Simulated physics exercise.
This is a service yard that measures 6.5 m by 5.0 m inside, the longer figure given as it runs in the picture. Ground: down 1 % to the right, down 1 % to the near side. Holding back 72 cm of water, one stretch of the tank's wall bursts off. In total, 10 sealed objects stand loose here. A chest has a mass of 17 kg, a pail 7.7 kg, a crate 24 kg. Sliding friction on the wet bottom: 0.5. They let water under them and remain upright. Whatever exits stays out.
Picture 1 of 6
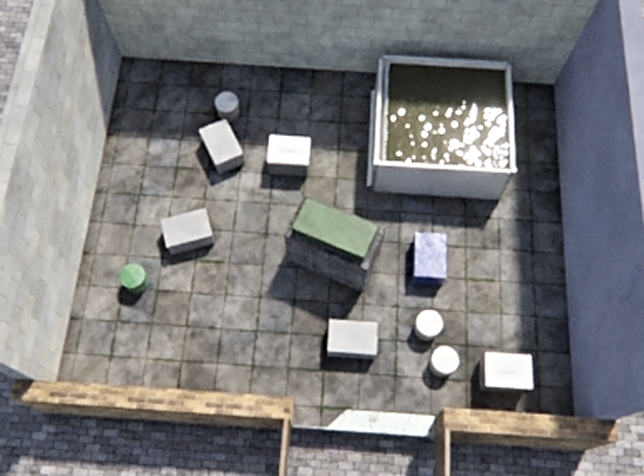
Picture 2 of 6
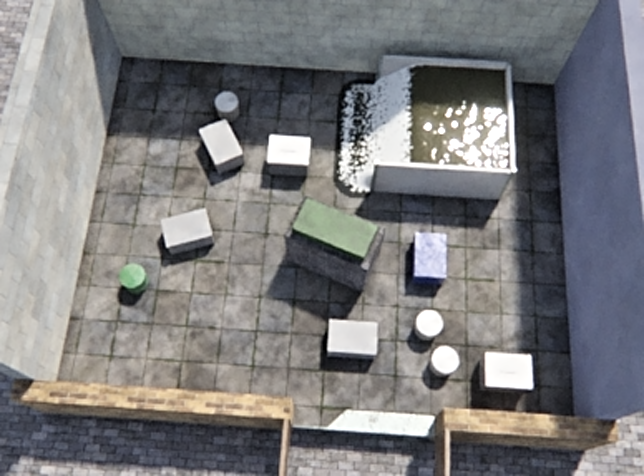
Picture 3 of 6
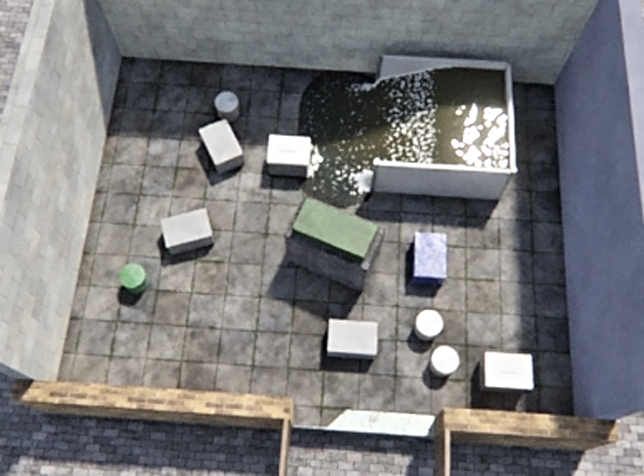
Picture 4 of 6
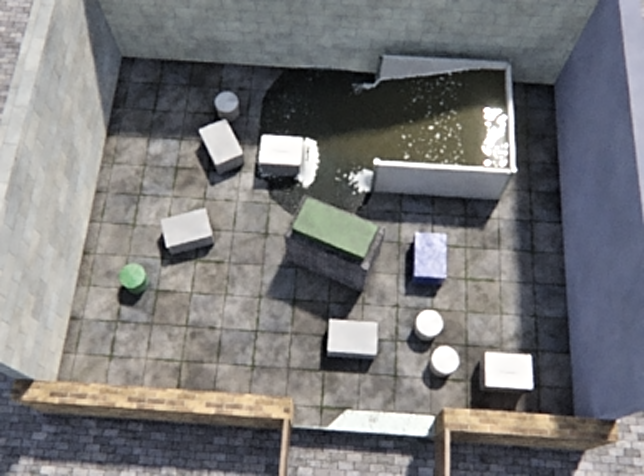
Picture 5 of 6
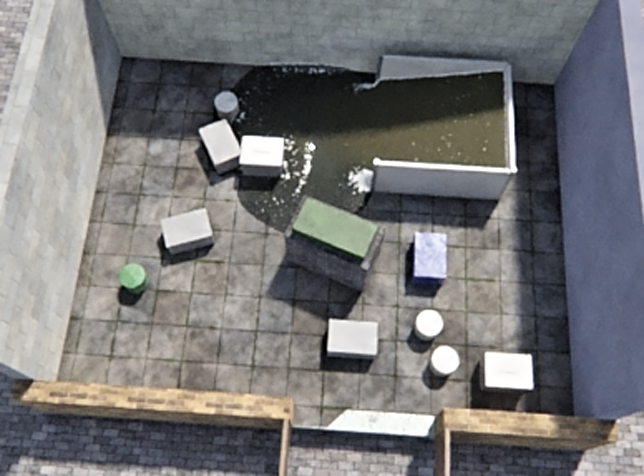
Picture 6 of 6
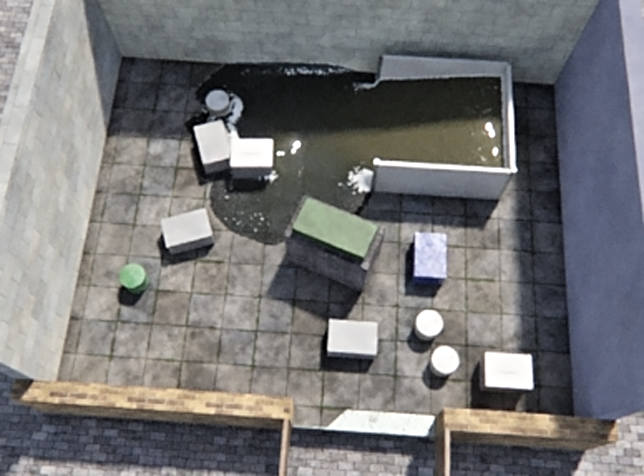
A paved, walled service yard is seen from high above by a still camera. A white-walled tank of murky water stands at the upper right, with a green-topped block near the middle, a blue crate right of it, a green pail at left, and pale boxes and drums scattered around. The tank's left wall bursts off and water spreads leftward, pushing a white box against a grey one and nudging that and a drum.
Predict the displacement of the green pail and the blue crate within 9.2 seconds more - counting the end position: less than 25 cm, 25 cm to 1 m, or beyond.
In the end the green pail goes beyond a metre; the blue crate does not really move.
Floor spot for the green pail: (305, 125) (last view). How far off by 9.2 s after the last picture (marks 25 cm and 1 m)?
Well, it is shoved a long way.
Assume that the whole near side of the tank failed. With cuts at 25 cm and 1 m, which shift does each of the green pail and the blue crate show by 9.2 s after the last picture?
The green pail remains where it was; the blue crate is swept a long way.
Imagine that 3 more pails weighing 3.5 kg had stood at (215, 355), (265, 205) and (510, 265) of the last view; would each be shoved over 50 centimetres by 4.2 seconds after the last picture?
So that's beyond the threshold, beyond the threshold and within the threshold, in that sequence.
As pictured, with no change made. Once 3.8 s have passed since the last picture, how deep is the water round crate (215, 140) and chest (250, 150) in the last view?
Some 16 cm at the first, some 10 cm at the second.
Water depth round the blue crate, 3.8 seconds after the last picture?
About 1 cm.
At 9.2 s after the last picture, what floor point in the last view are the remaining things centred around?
Somewhere near (480, 323).
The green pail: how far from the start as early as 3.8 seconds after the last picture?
200 cm, give or take.
Then, 1.2 s after the last picture the green pail is near (125, 284), 0.1 m from its start, aground; the blue crate is near (430, 255), 0.0 m from its start, aground; 0 of 10 are out; 3 afloat.
Then, 3.8 s after the last picture the green pail is near (230, 380), 1.9 m from its start, afloat; the blue crate is near (430, 255), 0.0 m from its start, aground; 0 of 10 are out; 4 afloat.
Then, 6.2 s after the last picture the green pail has gone out; the blue crate is near (430, 255), 0.0 m from its start, aground; 1 of 10 are out; 4 afloat.
Then, 9.2 s after the last picture the green pail has gone out; the blue crate is near (430, 255), 0.0 m from its start, aground; 1 of 10 are out; 1 afloat.
